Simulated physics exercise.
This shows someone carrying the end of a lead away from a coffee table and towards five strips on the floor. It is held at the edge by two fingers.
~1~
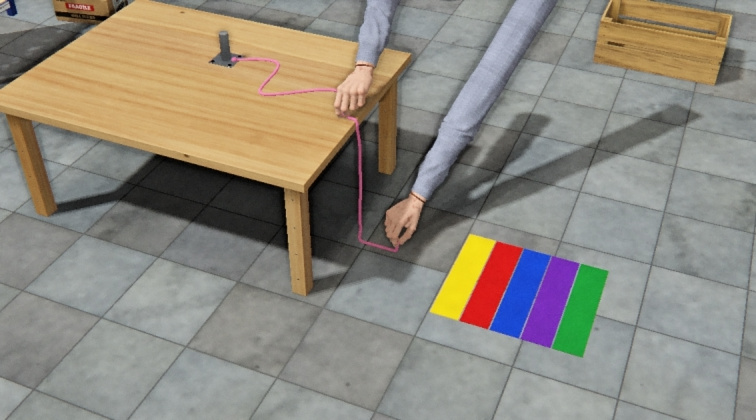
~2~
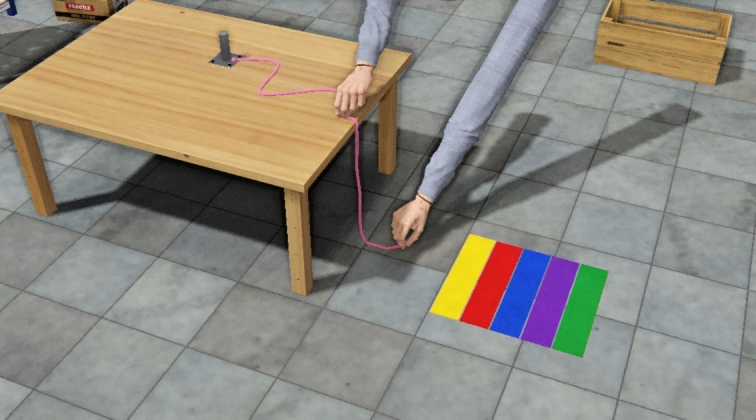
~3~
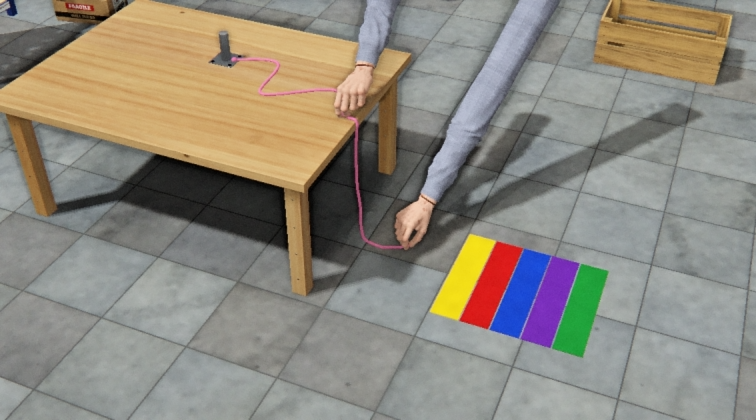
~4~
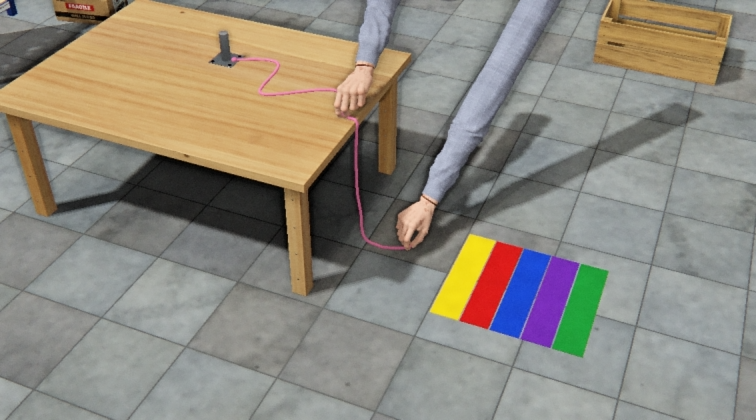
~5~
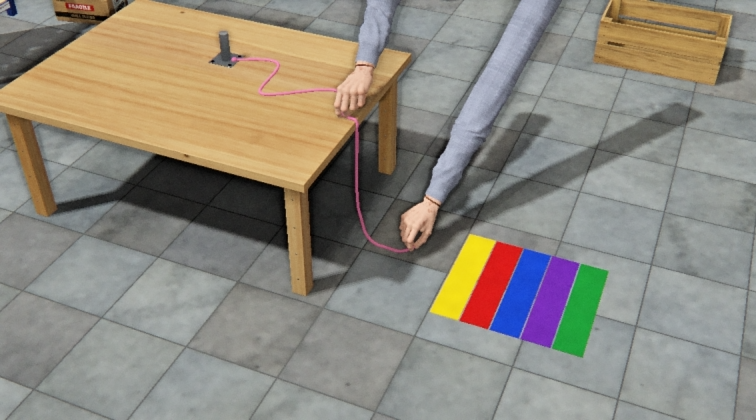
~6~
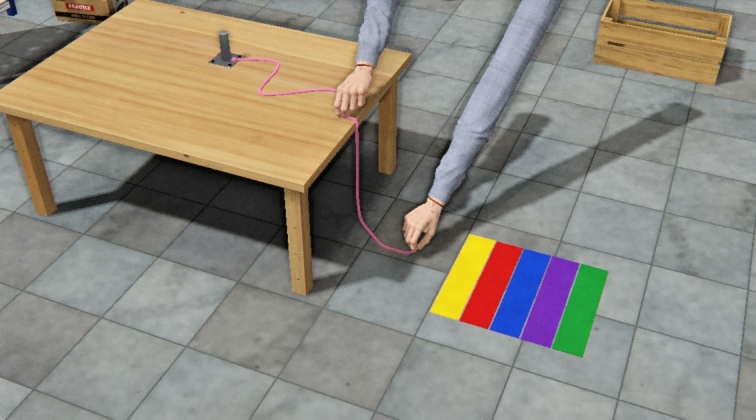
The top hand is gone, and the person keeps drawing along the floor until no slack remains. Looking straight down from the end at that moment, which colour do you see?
You see green.
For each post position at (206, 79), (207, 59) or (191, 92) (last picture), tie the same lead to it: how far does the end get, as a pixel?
Going by the last picture, roughly (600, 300), (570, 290) and (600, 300).
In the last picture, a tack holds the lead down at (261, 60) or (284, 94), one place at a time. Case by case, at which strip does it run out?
That would give green the first time and blue the second.
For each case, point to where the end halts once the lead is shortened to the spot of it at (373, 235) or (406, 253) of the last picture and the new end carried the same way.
About (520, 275), then (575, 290).
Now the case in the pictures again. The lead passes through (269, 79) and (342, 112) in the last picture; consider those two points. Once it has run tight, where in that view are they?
One finishes at (296, 84) and the other at (417, 151).
A little later, end near (540, 282); over purple.
Next, end near (573, 291); over green.
When it is tight, end near (594, 297); over green. It halts on the green strip.
